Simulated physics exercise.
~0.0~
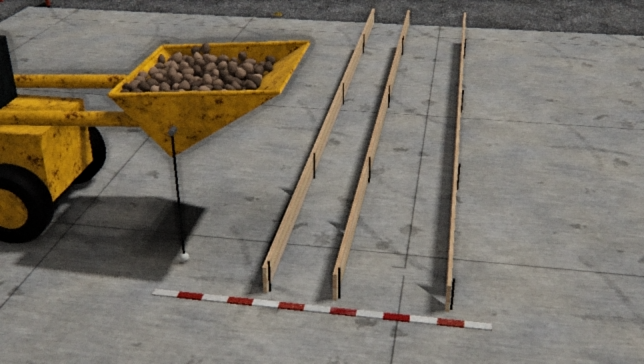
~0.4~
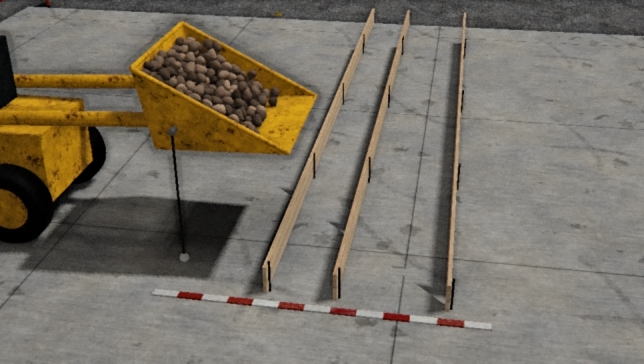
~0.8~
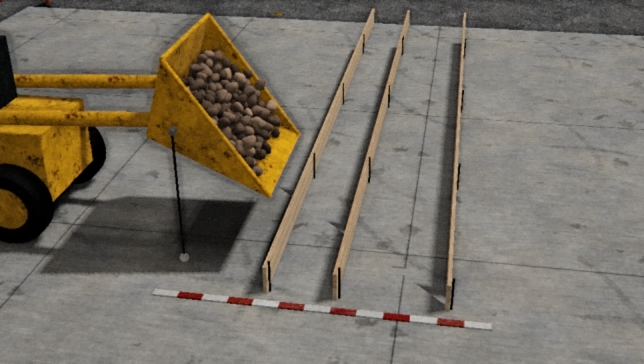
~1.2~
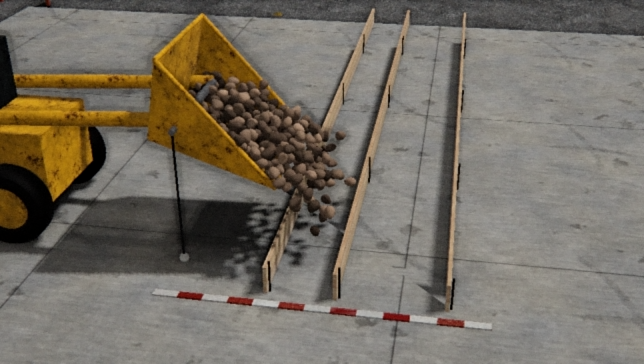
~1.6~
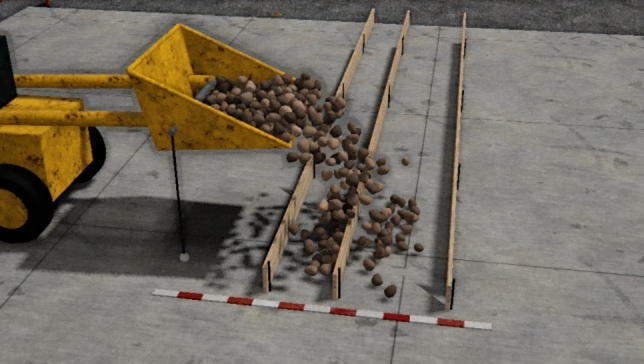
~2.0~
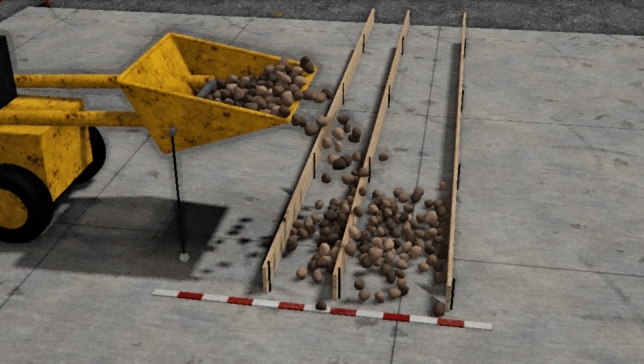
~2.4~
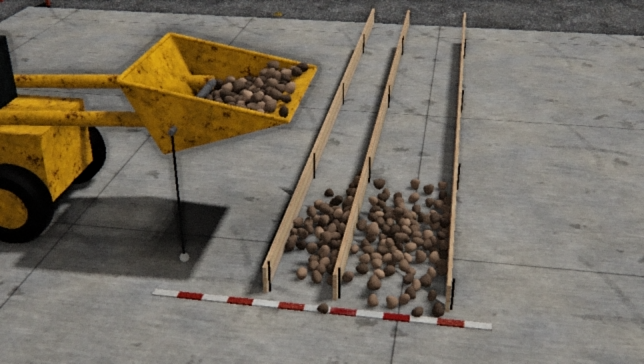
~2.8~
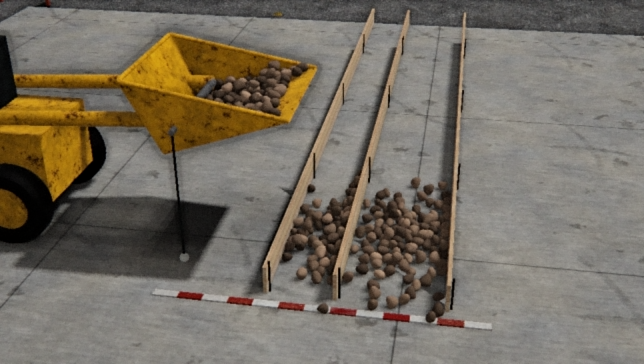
On a concrete yard, a yellow loader tipped its bucket of rounded brown stones, spilling many rightward over low wooden boards before tilting partly back; the stones settled in both bays, more in the far one, while a good share stayed in the bucket.
